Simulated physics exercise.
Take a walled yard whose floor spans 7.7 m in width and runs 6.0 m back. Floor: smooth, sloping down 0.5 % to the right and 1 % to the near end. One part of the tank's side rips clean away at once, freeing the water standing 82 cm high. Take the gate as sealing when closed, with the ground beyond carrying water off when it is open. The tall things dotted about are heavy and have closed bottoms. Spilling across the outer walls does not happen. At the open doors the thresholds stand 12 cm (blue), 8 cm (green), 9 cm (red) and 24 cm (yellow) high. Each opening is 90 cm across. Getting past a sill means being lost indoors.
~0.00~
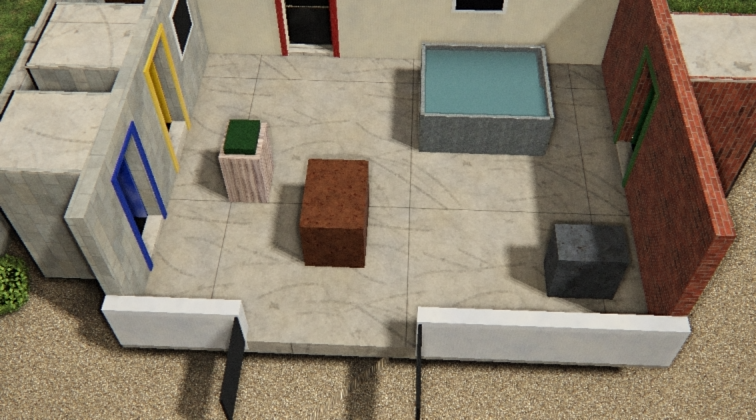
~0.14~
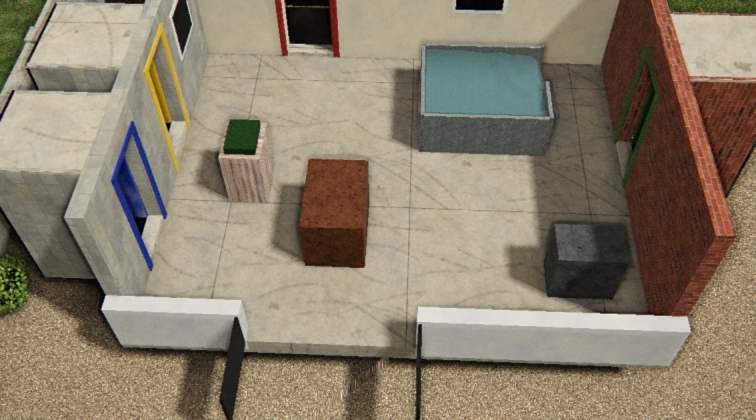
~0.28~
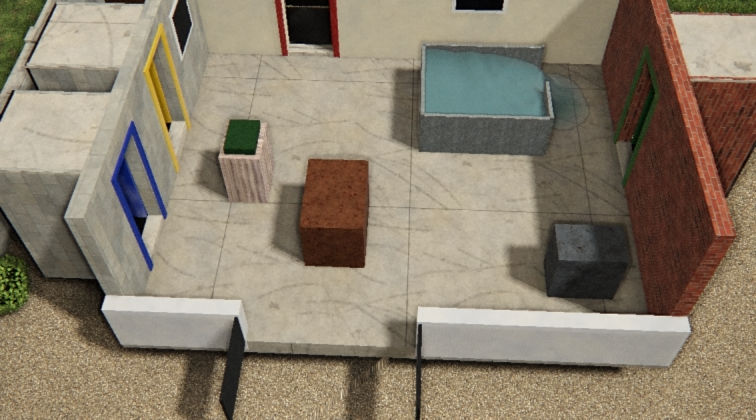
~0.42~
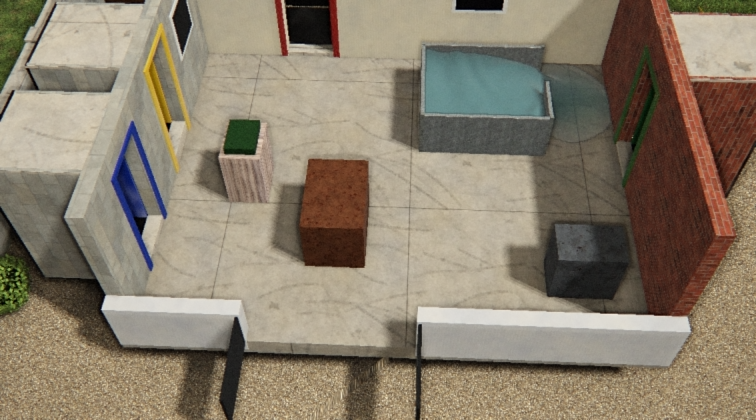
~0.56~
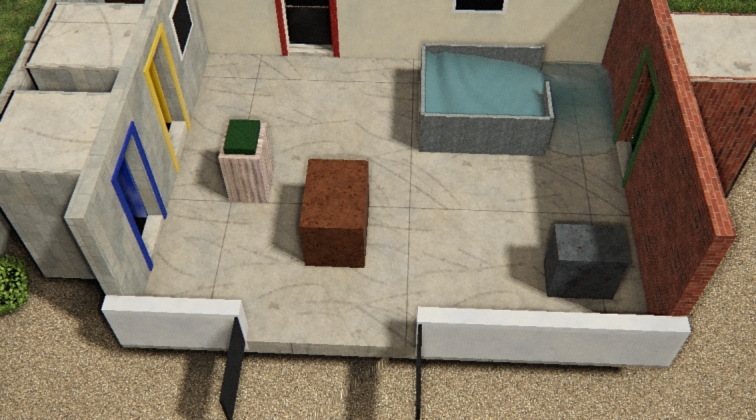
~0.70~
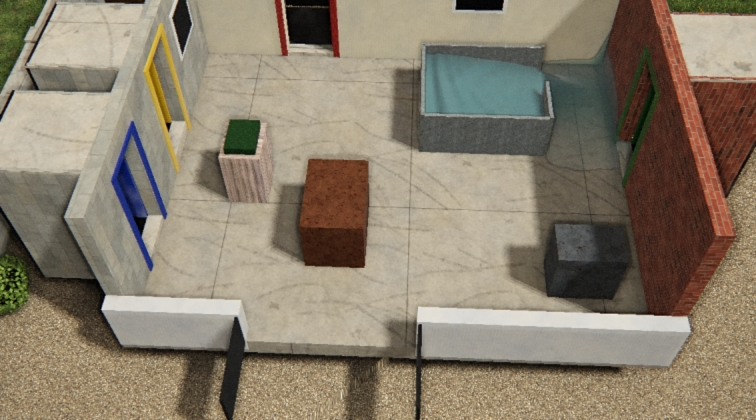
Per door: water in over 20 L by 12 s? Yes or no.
Blue door no, green door yes, red door no, yellow door no.
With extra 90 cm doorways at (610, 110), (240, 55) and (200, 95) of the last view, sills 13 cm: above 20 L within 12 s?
More, less, less.
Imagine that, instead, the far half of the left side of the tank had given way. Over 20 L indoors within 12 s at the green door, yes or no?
So for green: No.
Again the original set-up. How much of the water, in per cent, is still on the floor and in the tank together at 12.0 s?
It comes to near 80 per cent.
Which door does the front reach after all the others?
Door: Blue.
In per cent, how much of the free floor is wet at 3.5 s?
50 %.
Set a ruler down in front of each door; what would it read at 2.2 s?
Door by door, in cm: Blue reads 0, green reads 15, red reads 0, yellow reads 0.
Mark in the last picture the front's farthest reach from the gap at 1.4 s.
I'd mark it close to (627, 242).
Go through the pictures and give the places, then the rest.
The first picture shows still water, 82 cm deep, in the tank at (485, 83).
In the second picture, the front is at a hidden place, 0.6 m from the gap at (538, 90); 0.3 m2 of floor is under water; 82 cm left at the back of the tank.
In the third picture, the front is at (584, 114), 0.9 m from the gap at (538, 91); 1.0 m2 of floor is under water; 82 cm left at the back of the tank.
In the fourth picture, water pours out at (538, 92) and has run 1.4 m, to (611, 117); typically 9 cm deep outside, 81 cm at the tank's back.
In the fifth picture, water pours out at (538, 92) and has run 1.7 m, to (601, 66); typically 8 cm deep outside, 74 cm at the tank's back.
In the sixth picture, the front is at (620, 164), 2.0 m from the gap at (538, 91); 3.2 m2 of floor is under water; 68 cm left at the back of the tank.
After 1.4 s water covers 10 % of the floor and is deepest (62 cm) near (599, 87); blue door not reached, green door 14 cm at the sill, 5 L in, red door not reached, yellow door not reached.
After 2.2 s water covers 20 % of the floor and is deepest (52 cm) near (586, 67); blue door not reached, green door 15 cm at the sill, 21 L in, red door not reached, yellow door not reached.
After 3.5 s water covers 50 % of the floor and is deepest (35 cm) near (601, 100); blue door not reached, green door 13 cm at the sill, 47 L in, red door 6 cm at the sill, 0 L in, yellow door not reached.
After 7.0 s water covers 85 % of the floor and is deepest (18 cm) near (591, 100); blue door 3 cm at the sill, 0 L in, green door 9 cm at the sill, 73 L in, red door 3 cm at the sill, 0 L in, yellow door 5 cm at the sill, 0 L in.
After 12.0 s water covers 100 % of the floor and is deepest (10 cm) near (633, 342); blue door 7 cm at the sill, 1 L in, green door 5 cm at the sill, 75 L in, red door 2 cm at the sill, 0 L in, yellow door 4 cm at the sill, 0 L in.
